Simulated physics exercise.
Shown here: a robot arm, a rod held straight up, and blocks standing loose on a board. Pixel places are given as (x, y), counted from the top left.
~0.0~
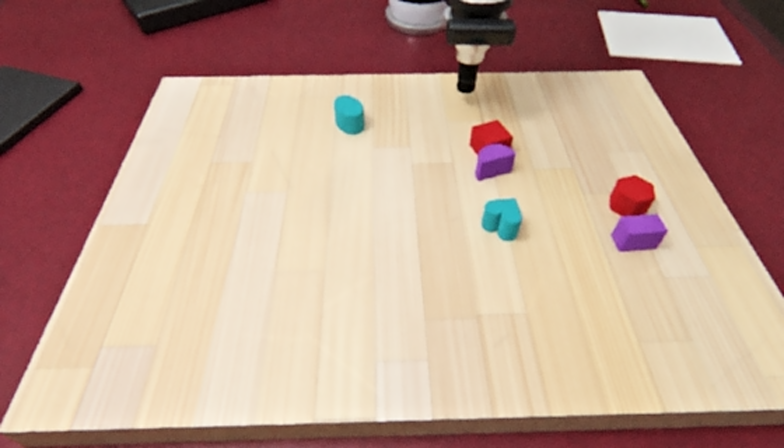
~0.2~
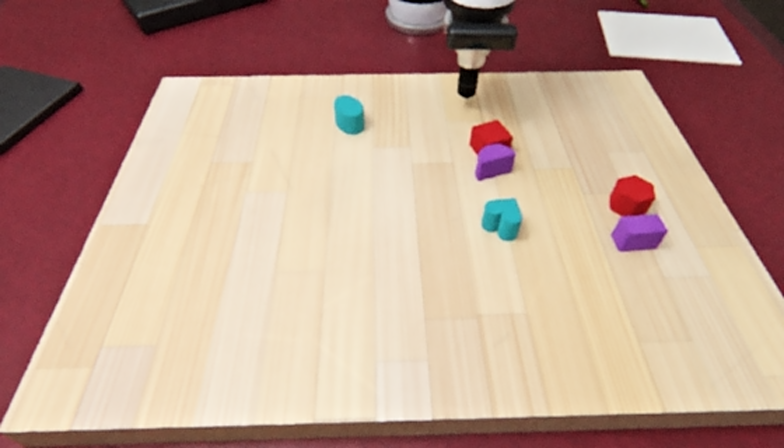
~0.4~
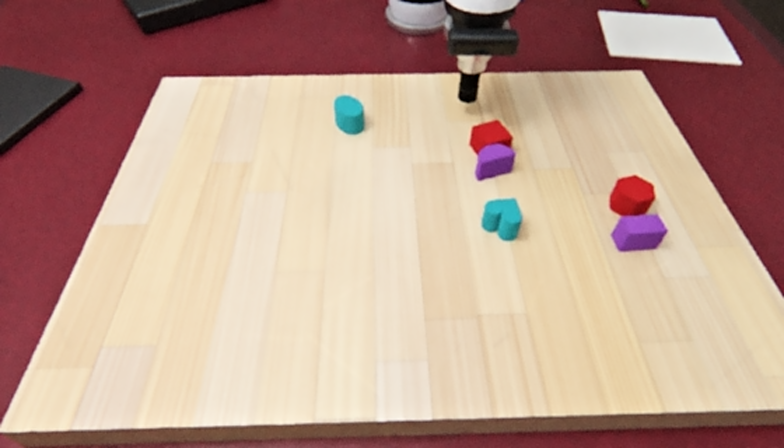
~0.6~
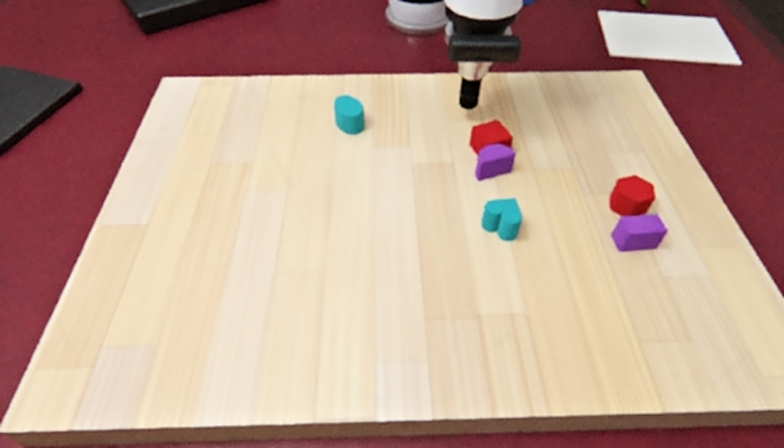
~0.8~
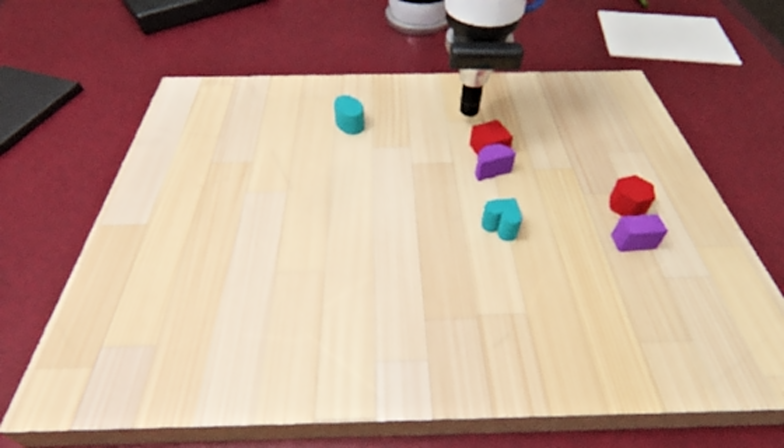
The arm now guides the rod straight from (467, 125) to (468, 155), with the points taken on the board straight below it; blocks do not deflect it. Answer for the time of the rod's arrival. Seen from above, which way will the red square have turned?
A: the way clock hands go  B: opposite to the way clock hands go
My answer is option B.
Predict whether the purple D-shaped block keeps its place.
Well, the purple D-shaped block shifts from its place.
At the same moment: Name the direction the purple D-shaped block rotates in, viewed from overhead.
It swings round clockwise.
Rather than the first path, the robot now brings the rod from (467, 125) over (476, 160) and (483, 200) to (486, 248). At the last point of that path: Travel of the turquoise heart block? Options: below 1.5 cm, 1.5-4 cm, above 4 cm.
By the end of the path, it will have gone between 1.5 and 4 cm.
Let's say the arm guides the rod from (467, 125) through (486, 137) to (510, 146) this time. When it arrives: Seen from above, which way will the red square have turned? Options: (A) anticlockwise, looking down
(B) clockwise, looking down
B.
What follows on the original path. Halfway along, rod (469, 126); nothing pushed yet.
At the end, rod (470, 142); red square (498, 139), turned 45° anticlockwise; purple D-shaped block (504, 161), turned 30° clockwise.
